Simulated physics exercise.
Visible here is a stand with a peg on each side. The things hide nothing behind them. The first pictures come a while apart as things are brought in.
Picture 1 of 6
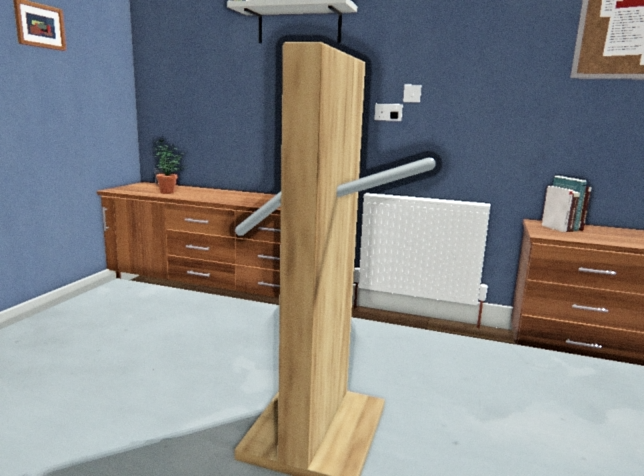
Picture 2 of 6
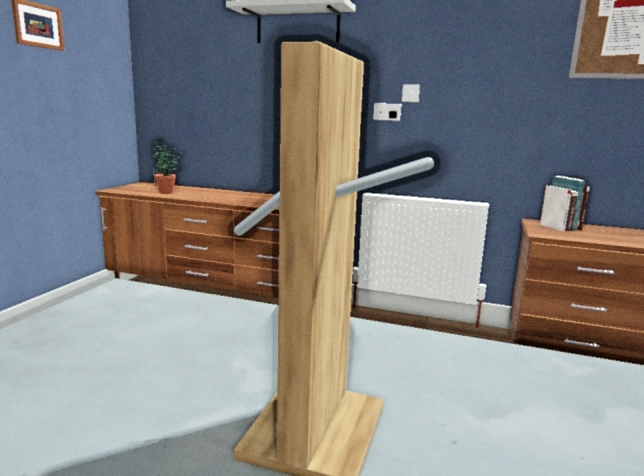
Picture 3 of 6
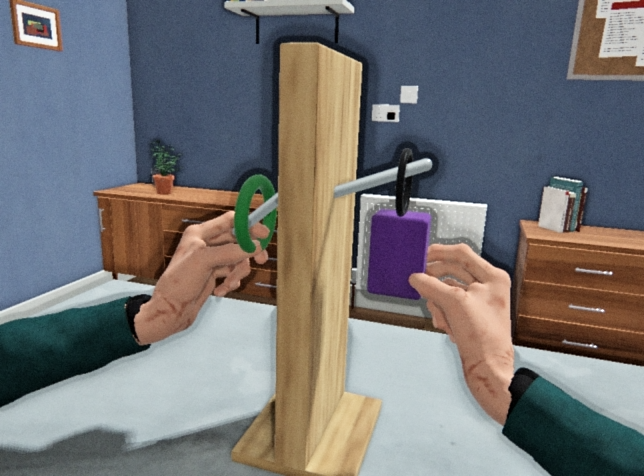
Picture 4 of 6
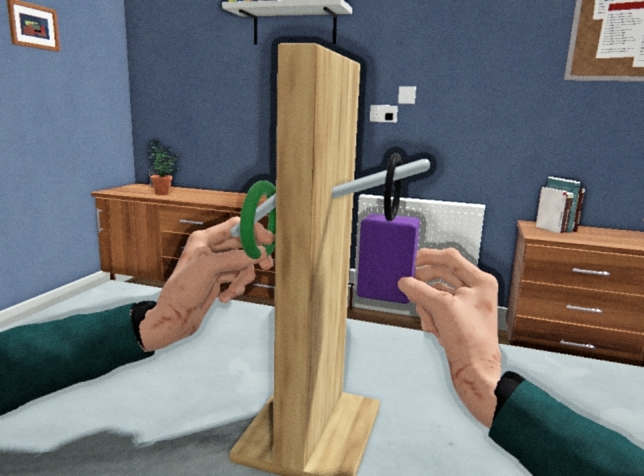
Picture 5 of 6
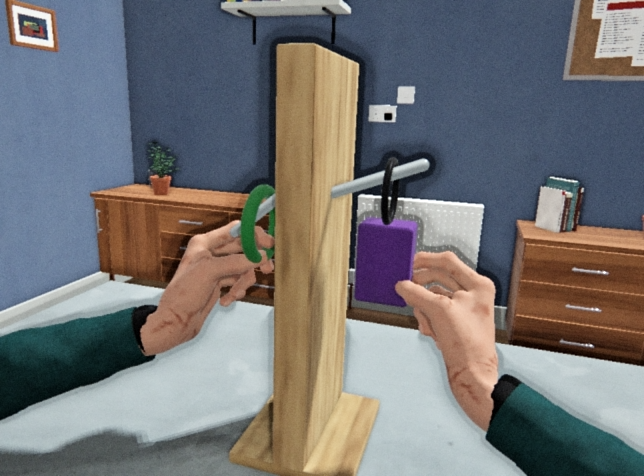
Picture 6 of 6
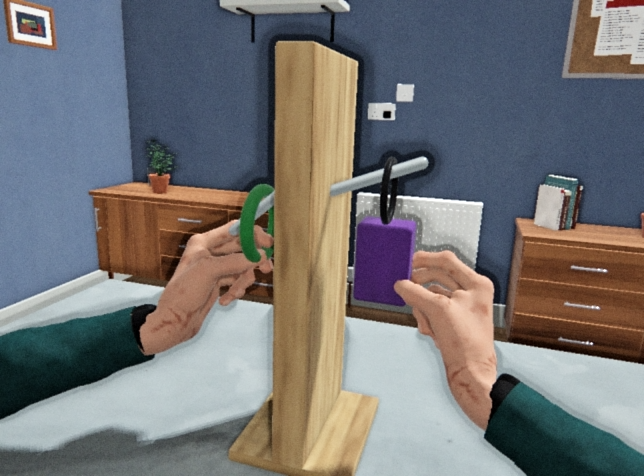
A wooden stand with a metal peg on each side stood alone, then two hands brought in a green ring on the left and a purple pouch on the right, holding them at the pegs.
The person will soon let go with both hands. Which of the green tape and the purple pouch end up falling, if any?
The green tape loses its grip; the purple pouch keeps its grip.
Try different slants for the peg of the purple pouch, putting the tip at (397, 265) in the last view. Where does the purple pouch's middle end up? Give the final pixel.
At rest at (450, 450).
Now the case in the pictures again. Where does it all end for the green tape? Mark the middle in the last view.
Its centre ends up near (153, 395).
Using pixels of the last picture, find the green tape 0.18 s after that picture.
Predicted centre: Roughly (244, 248).
Then, 0.18 s after the last picture, green tape tipped 34° from how it was near (244, 249); purple pouch at rest near (385, 232).
Then, 0.32 s after the last picture, green tape falling near (209, 352); purple pouch at rest near (383, 232).
Then, 0.44 s after the last picture, green tape down below near (166, 389); purple pouch moving near (381, 233).
At rest, the green tape drops to the table, near (153, 395); the purple pouch remains hooked, near (374, 235).
